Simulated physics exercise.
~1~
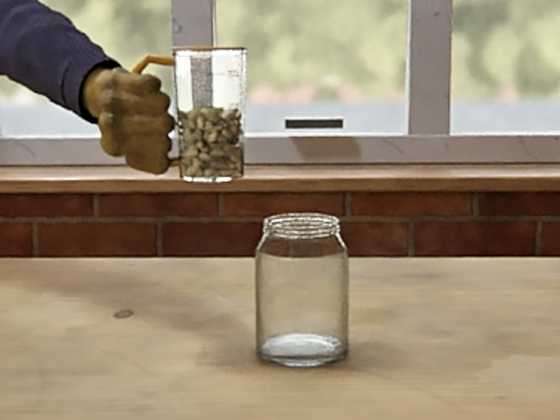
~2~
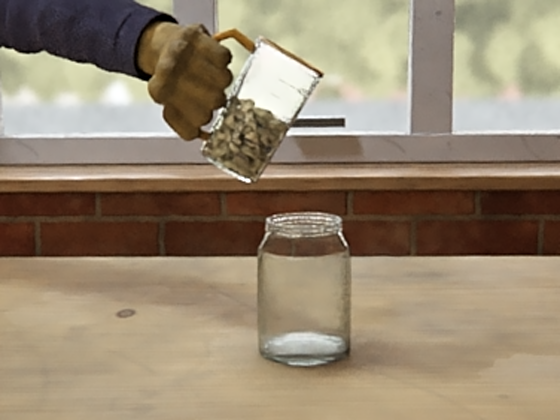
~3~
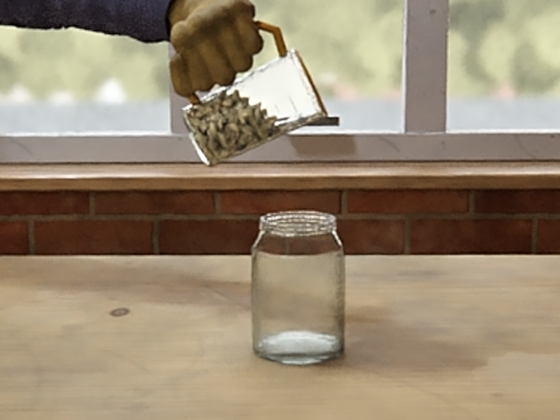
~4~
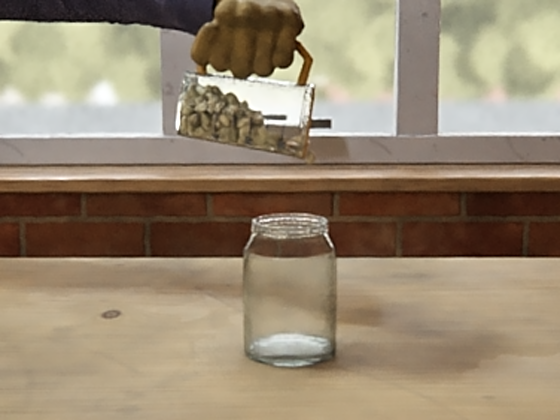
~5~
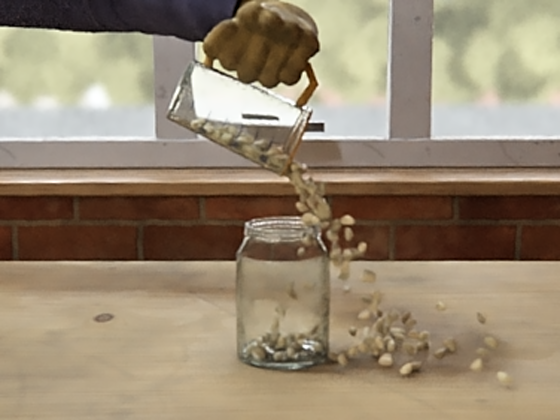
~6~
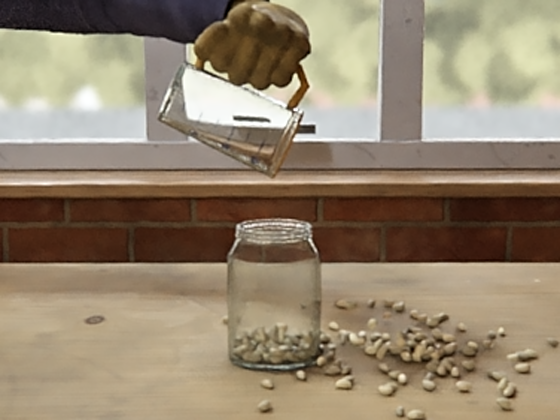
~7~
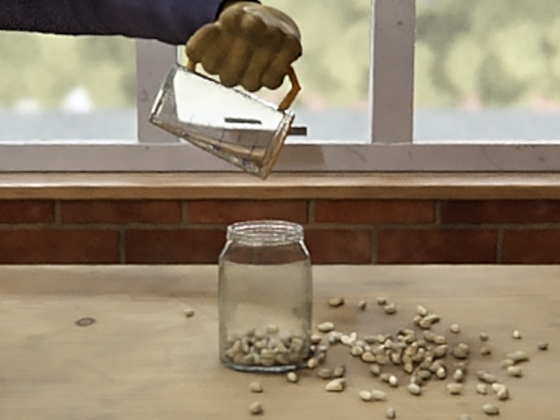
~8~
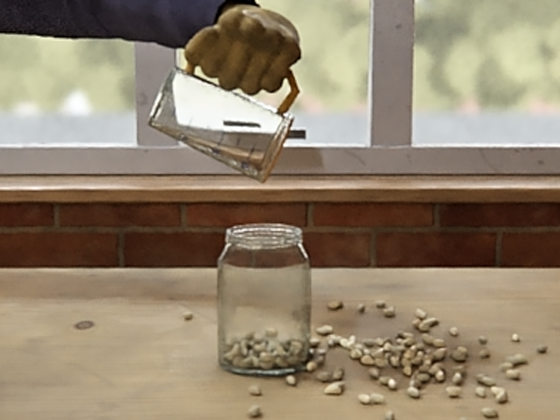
White beans spilled across a wooden table as a gloved hand tipped a clear measuring cup over an open glass jar, some landing inside but most scattering to the right, leaving the cup looking empty and the jar only partly filled.
